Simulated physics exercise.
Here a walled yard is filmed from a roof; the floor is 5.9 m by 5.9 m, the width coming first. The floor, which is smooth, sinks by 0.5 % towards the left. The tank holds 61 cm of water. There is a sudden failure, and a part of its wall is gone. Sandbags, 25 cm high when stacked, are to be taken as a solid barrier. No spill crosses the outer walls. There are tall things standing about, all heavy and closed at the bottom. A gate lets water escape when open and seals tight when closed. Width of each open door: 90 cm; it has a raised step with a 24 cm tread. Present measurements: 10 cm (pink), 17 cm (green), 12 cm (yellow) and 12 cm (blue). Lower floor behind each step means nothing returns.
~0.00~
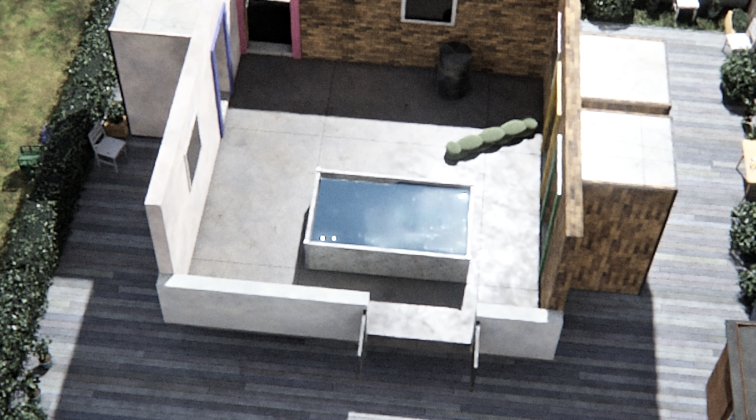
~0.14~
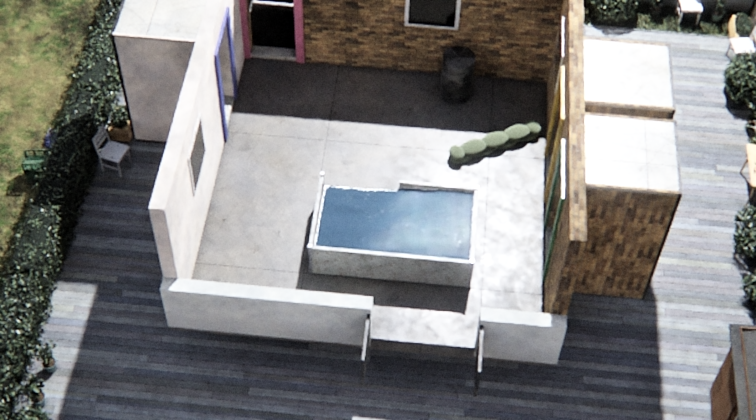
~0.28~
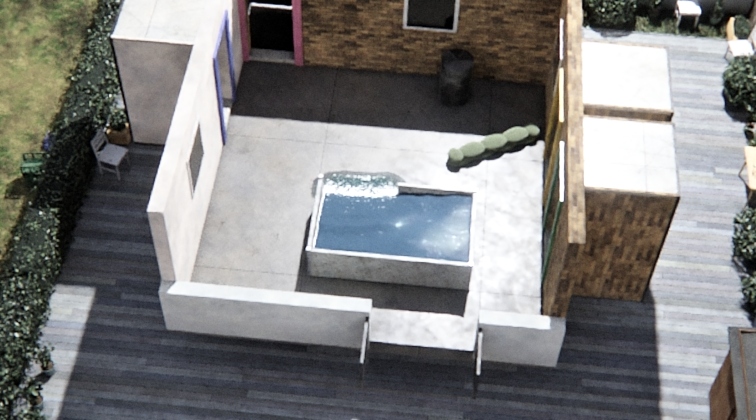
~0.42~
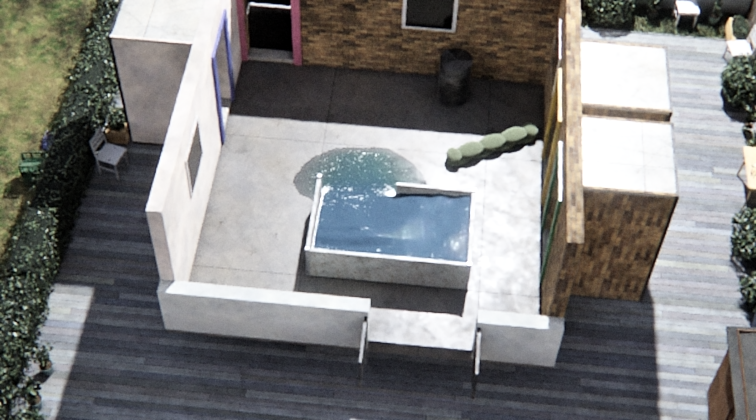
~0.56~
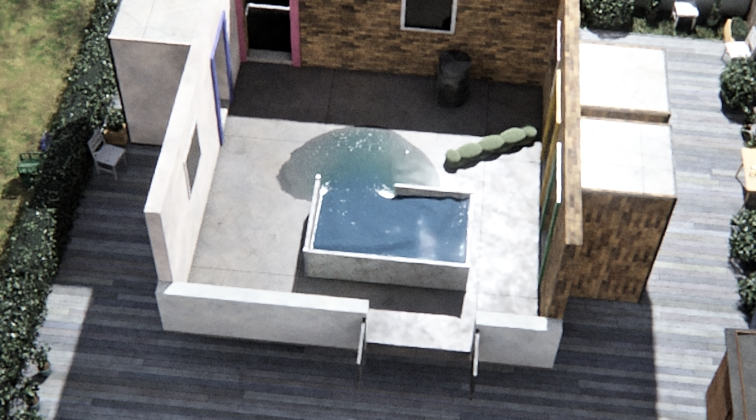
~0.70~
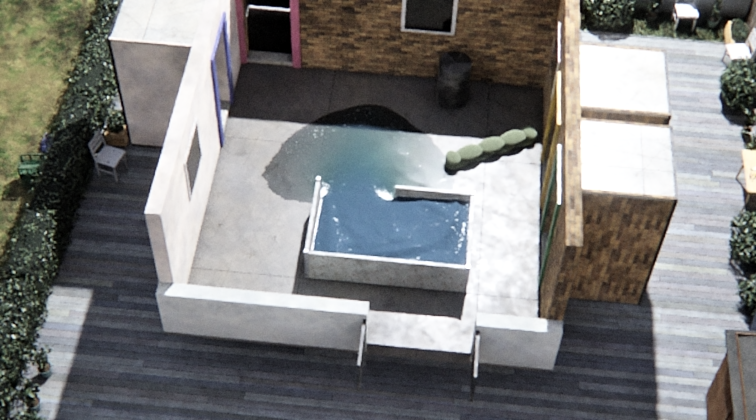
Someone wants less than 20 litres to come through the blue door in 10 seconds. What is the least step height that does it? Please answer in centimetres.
It needs to be around 11.5 cm high.
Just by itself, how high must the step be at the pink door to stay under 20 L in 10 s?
At pink, roughly 23 cm.
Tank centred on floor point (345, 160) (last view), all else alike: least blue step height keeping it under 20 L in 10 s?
Then about 7.5 centimetres at the least.
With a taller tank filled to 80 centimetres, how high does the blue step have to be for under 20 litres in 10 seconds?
Around 16 cm high.
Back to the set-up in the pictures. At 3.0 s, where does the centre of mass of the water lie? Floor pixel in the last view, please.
Roughly (363, 166).
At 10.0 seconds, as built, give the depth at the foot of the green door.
Roughly 2.5 cm deep.
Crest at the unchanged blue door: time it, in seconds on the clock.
Peak time: Around 2.0 s.
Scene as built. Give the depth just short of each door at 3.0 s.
Centimetres: Pink = 23, green = 0, yellow = 0, blue = 12.
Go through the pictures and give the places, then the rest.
The first frame shows the tank at (391, 216) is whole and still, 61 cm deep; the blue door at (222, 75) is dry.
In the second frame, the gap is on the far side, the front 0.3 m out at a hidden place; the back of the tank holds 61 cm.
In the third frame, the front is at (378, 175), 0.8 m from the gap on the far side; 1.0 m2 of floor is wet, 61 cm left at the back.
In the fourth frame, the gap is on the far side, the front 1.3 m out at (363, 151); the back of the tank holds 59 cm.
In the fifth frame, water pours out on the far side and has run 1.9 m, to (368, 129); about 6 cm deep outside, 54 cm at the back.
In the sixth frame, the gap is on the far side, the front 2.4 m out at (365, 109); the back of the tank holds 52 cm; the blue door at (222, 85), 3.2 m from the gap, is still 1.4 m from the nearest water.
After 1.4 s water covers 35 % of the floor, deepest (32 cm) near (342, 198); it has not reached the blue door.
After 3.0 s water covers 45 % of the floor, deepest (28 cm) near (241, 66); 12 cm at the blue door, 4 litres in over its 12 cm step.
After 10.0 s water covers 85 % of the floor, deepest (11 cm) near (181, 313); 9 cm at the blue door, 16 litres in over its 12 cm step.
At the blue door as built, the water arrived by 1.8 s and peaked near 16 cm at 2.0 s.
With a step of 10.5 cm, 29 litres would have come in within the 10 s; with 14 cm, 6 litres. So under 20 litres takes about 11.5 cm.
